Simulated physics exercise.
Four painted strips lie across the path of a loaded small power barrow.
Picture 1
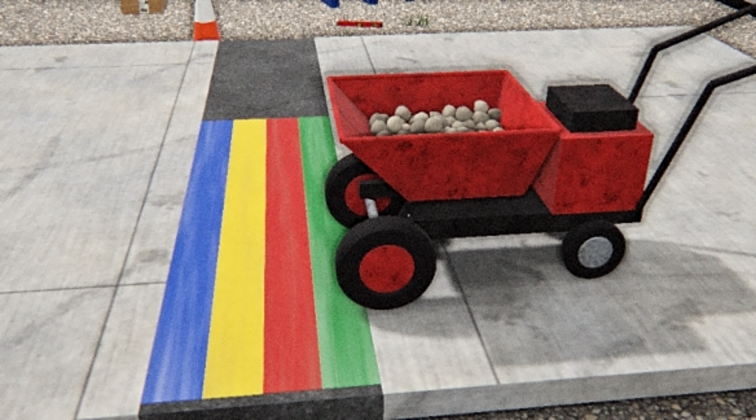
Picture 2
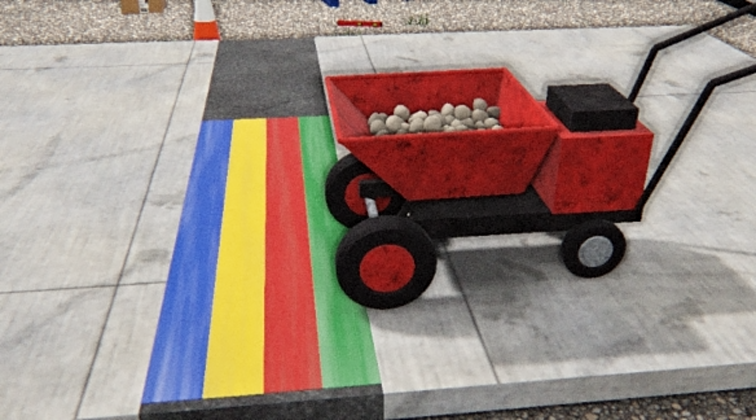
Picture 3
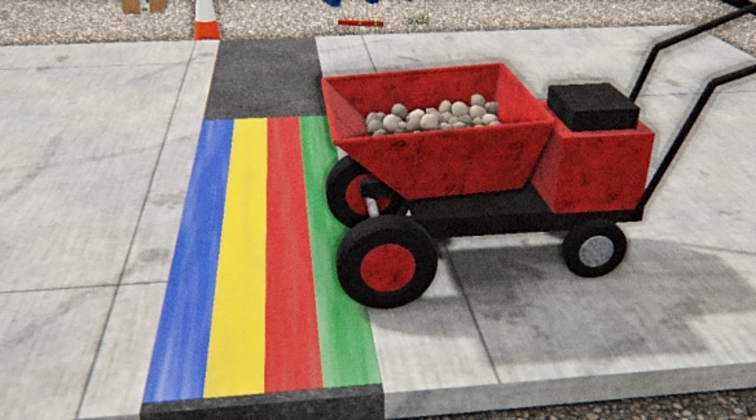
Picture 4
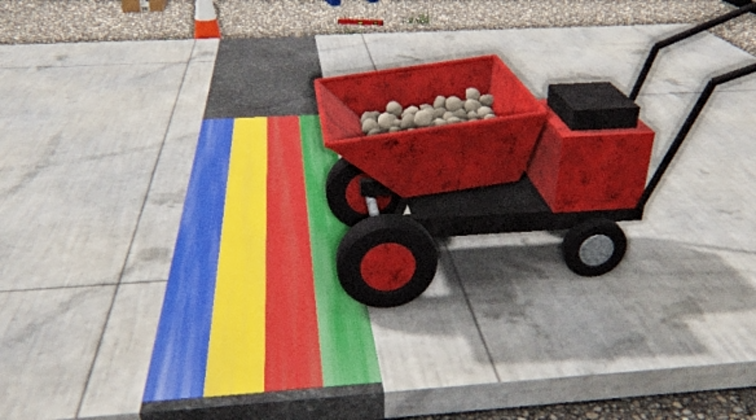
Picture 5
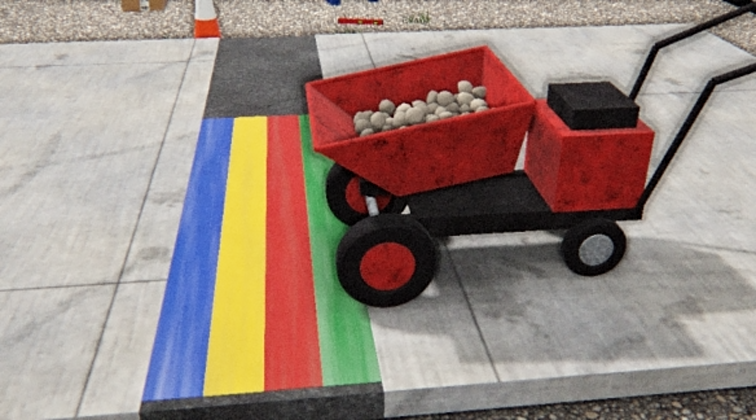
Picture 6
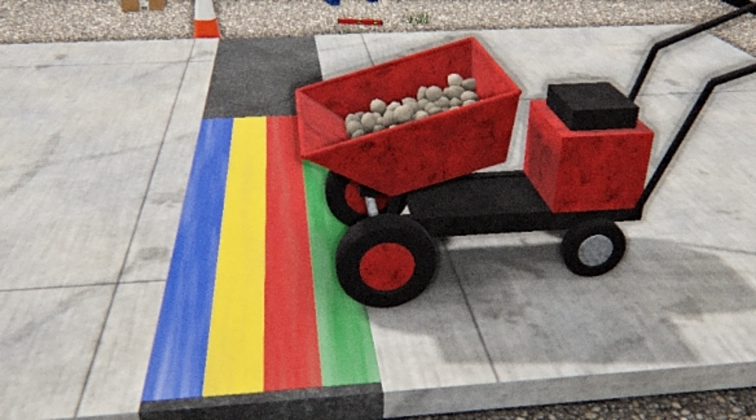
At the start, a red power barrow loaded with river pebbles stands with its skip level, its front wheels beside the green strip of four painted strips. The skip then tilts gradually forward to the left, its rear rising clear of the chassis, while the wheels stay put and the pebbles remain inside.
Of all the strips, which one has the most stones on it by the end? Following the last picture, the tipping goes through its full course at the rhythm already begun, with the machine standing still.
Most stones end on the blue strip.
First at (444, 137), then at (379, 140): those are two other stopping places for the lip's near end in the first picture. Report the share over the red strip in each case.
About 50 percent at the first place and about 10 percent at the second.
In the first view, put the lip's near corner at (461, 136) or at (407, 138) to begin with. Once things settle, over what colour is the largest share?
Taking them in order, it would be that red strip and then yellow.
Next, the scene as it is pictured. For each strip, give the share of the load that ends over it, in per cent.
About: Green strip 0, red strip 0, yellow strip 25, blue strip 50 per cent.
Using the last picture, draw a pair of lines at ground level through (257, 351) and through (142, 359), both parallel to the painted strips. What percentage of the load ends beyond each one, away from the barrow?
The first comes to 100 %, the second to 20 %.
Shortly afterwards, skip tipped steeply; the whole lot in the skip.
Next, skip tipped steeply; all but a few in the skip; a little over the yellow strip; only a few over the blue strip.
Some moments later, skip tipped right over; only a few in the skip; near a quarter over the yellow strip; near half over the blue strip; near a quarter off the paint.
In the end, skip tipped right over; none at all over the green strip; only a few over the red strip; near a quarter over the yellow strip; near half over the blue strip; near a quarter off the paint.
